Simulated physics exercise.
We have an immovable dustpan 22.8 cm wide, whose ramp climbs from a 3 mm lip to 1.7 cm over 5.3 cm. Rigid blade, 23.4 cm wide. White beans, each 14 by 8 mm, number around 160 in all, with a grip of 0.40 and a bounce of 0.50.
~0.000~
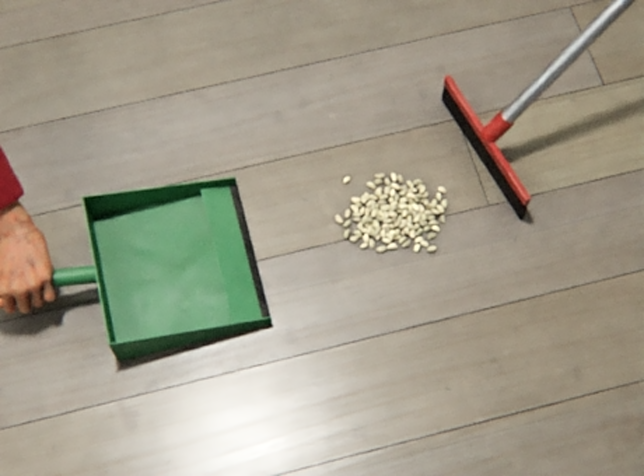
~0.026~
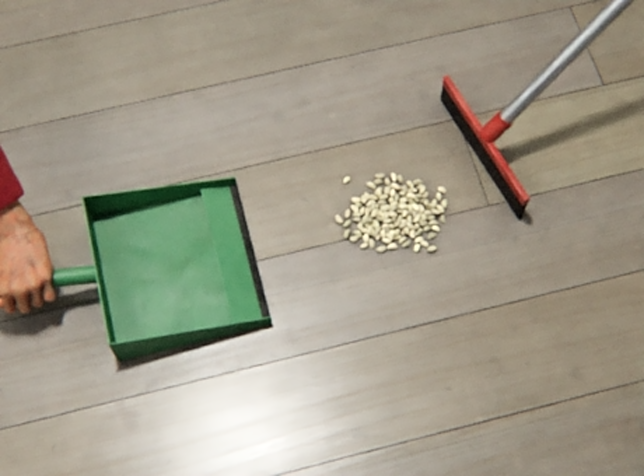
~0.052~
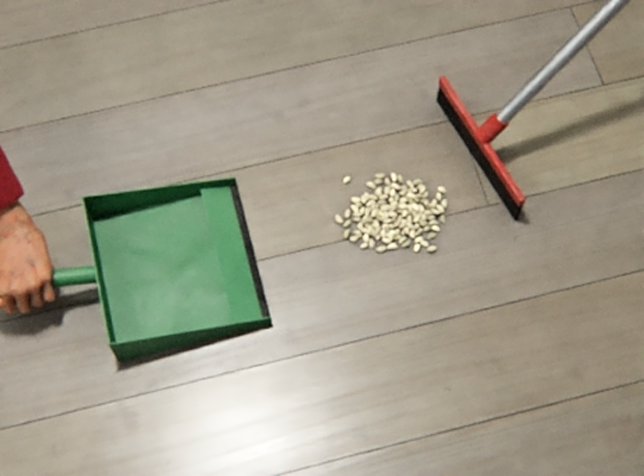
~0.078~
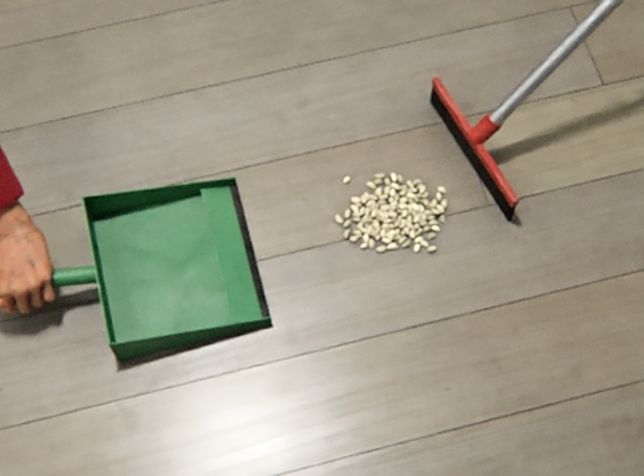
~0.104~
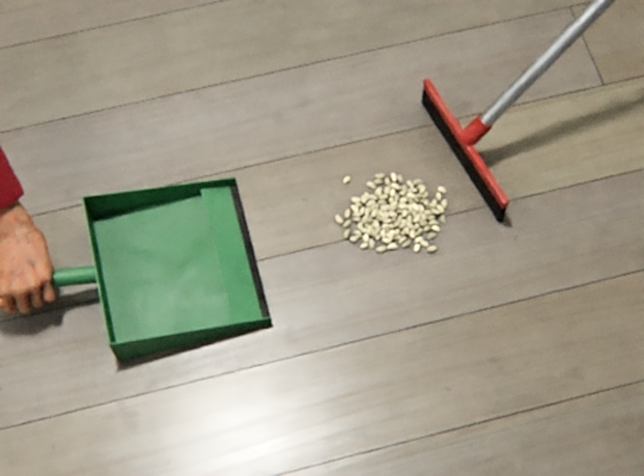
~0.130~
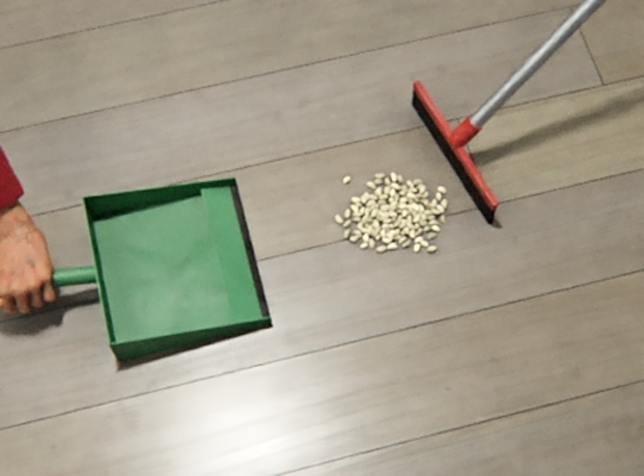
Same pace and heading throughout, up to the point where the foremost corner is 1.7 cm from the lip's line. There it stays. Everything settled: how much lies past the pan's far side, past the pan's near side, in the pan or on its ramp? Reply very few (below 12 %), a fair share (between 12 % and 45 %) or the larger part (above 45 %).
Past the pan's far side - very few; past the pan's near side - very few; in the pan or on its ramp - very few.
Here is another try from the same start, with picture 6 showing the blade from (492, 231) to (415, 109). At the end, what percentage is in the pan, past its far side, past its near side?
That ends as pan 25, far 0, and near 35.
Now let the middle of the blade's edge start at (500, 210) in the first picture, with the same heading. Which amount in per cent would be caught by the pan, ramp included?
Roughly 20 percent would end up there.
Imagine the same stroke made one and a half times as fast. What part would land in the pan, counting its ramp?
Roughly 15 in a hundred.
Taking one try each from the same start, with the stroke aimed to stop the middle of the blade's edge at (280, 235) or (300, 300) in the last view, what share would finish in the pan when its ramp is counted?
Some 10 in a hundred and 20 in a hundred.
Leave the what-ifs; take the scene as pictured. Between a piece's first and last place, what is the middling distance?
That distance is close to 18 cm.
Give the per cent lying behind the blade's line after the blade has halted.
Close to 30 percent.
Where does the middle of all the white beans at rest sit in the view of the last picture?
Approximately (278, 253) in the last view.
Then, at 0.36 s, middle of the blade 19 cm from the lip; 0 % over the lip, far side 0 %, near side 0 %.
Then, at 0.52 s, middle of the blade 9 cm from the lip; 0 % over the lip, far side 0 %, near side 0 %.
Then, at 0.80 s, middle of the blade 4 cm from the lip; 5 % over the lip, far side 0 %, near side 5 %.
By 2.7 s all is still; far side 0 %, near side 5 %, pan 5 %, in front of the lip or behind the blade 90 %.
